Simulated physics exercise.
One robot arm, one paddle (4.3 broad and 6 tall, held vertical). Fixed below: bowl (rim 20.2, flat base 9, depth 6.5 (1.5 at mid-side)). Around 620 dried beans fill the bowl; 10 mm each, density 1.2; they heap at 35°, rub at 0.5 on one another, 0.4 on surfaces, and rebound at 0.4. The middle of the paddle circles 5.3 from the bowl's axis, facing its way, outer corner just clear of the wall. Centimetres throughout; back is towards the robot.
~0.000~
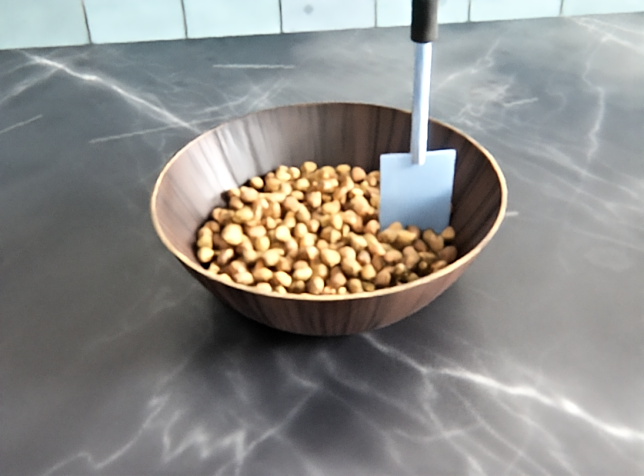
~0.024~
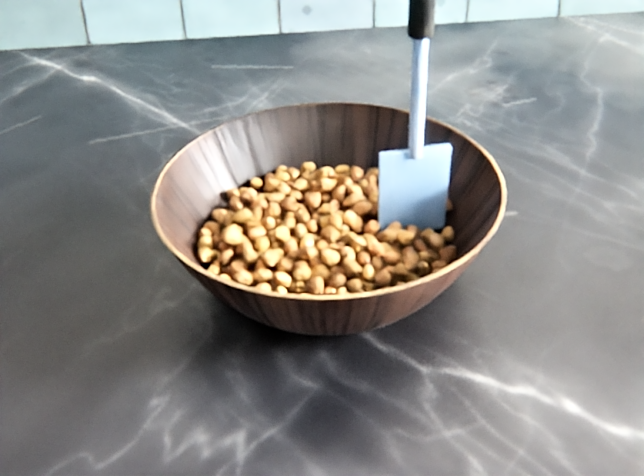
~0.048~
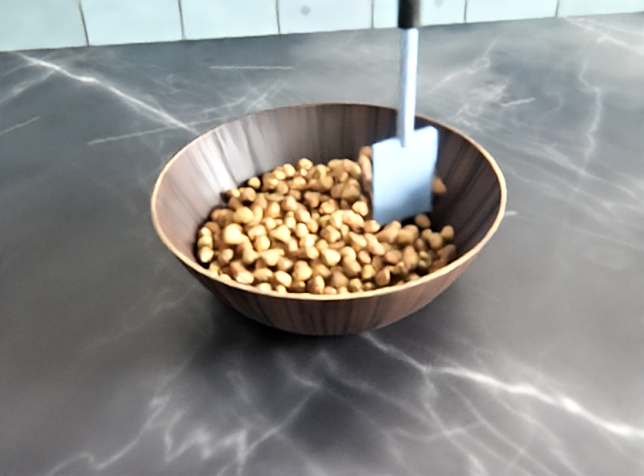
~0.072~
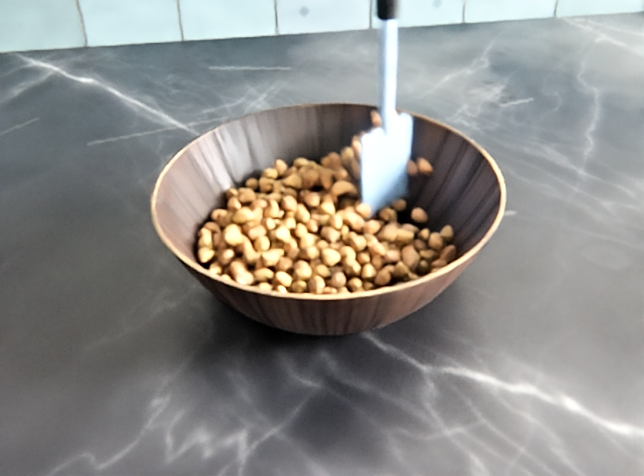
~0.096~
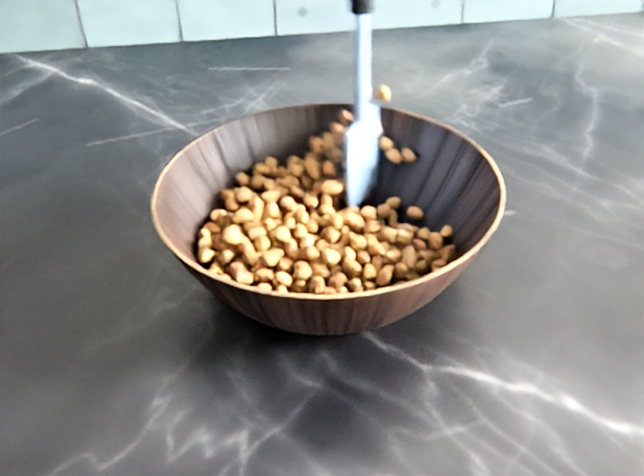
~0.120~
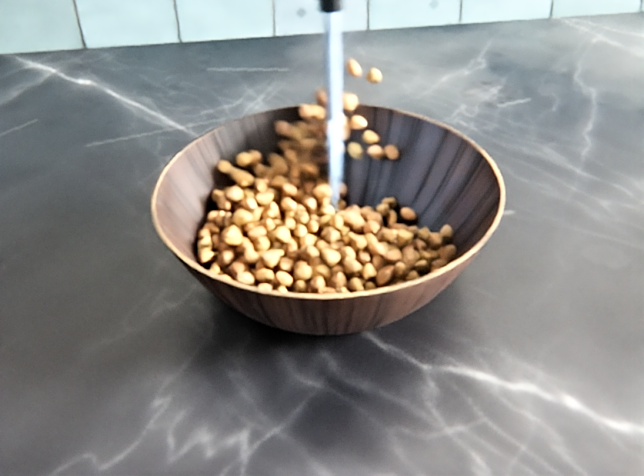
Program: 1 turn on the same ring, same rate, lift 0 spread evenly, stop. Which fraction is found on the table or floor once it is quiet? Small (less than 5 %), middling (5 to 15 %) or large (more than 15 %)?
Answer: Large; more than 15 % of the dried beans finish on the table or floor.
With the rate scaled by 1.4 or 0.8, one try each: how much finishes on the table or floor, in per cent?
About 35 and 15 per cent.
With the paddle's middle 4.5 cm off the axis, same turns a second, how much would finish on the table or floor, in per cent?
Then about 20 per cent.
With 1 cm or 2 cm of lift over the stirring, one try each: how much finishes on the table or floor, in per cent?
About 20 and 10 per cent.
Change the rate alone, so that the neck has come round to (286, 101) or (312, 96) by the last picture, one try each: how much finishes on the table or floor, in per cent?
About 40 and 30 per cent.
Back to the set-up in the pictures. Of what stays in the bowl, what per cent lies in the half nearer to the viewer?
Some 40 per cent.
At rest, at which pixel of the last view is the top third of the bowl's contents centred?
Around (378, 195).
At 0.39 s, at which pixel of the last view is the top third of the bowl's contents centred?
At about (414, 245).
After 0.25 s, 185° round, highest piece 9 above the table; 588 in the bowl, 3 on the table or floor, 24 in flight or on the tool.
After 0.39 s, 291° round, highest piece 10 above the table; 539 in the bowl, 40 on the table or floor, 36 in flight or on the tool.
After 0.65 s, 0° round, highest piece 6 above the table; 475 in the bowl, 139 on the table or floor, 1 in flight or on the tool.
After 1.35 s, 0° round, highest piece 6 above the table; 475 in the bowl, 140 on the table or floor.
In the end, 475 in the bowl, 140 on the table or floor. That is 23 % on the table or floor.
